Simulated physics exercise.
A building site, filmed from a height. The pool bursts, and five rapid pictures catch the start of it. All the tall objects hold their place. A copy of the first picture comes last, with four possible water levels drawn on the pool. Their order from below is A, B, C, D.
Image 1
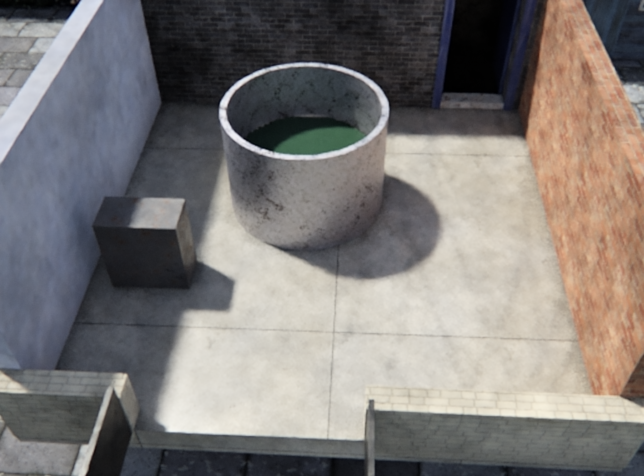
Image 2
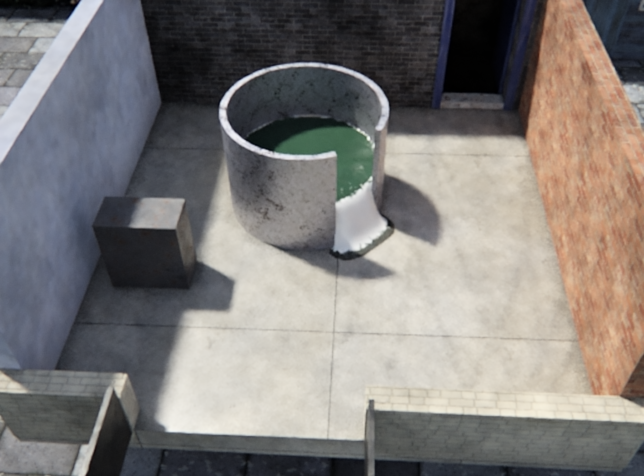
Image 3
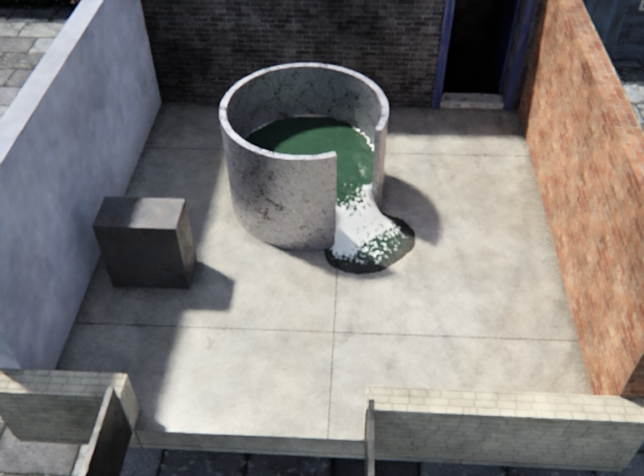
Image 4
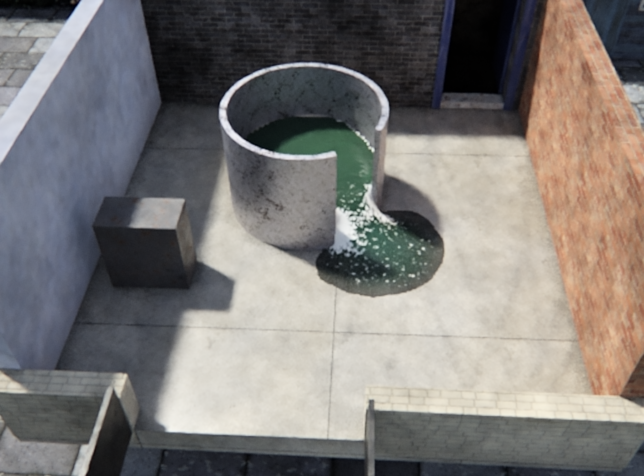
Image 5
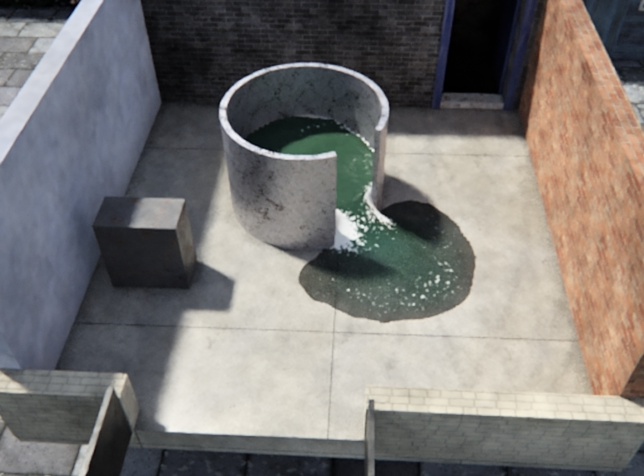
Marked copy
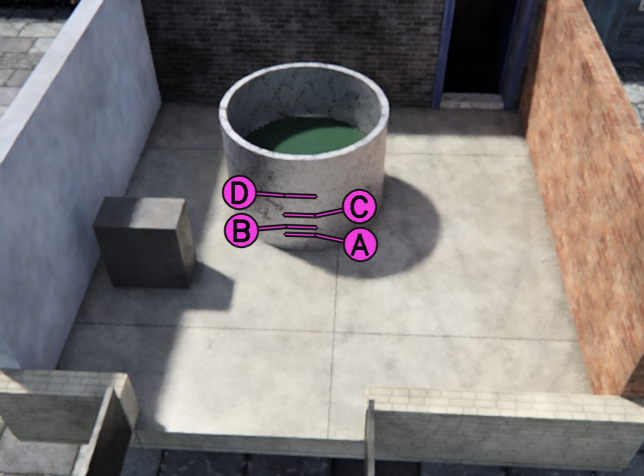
On a building site seen from above, a round concrete pool of green water opened on its lower right side, and foaming water poured out and spread across the pale ground in a widening puddle.
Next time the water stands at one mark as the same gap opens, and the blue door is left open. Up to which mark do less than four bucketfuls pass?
The answer is level D.
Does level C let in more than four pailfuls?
No, not at all.
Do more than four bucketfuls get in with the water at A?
No, not at all.
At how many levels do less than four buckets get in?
All of the four.
On the marked copy, A at (300, 234); B at (300, 227); C at (300, 215); D at (299, 196); from the bottom up A, B, C, D.
With A, nothing gets over.
With B, nothing gets over.
With C, nothing gets over.
With D, a bucket or two gets in.
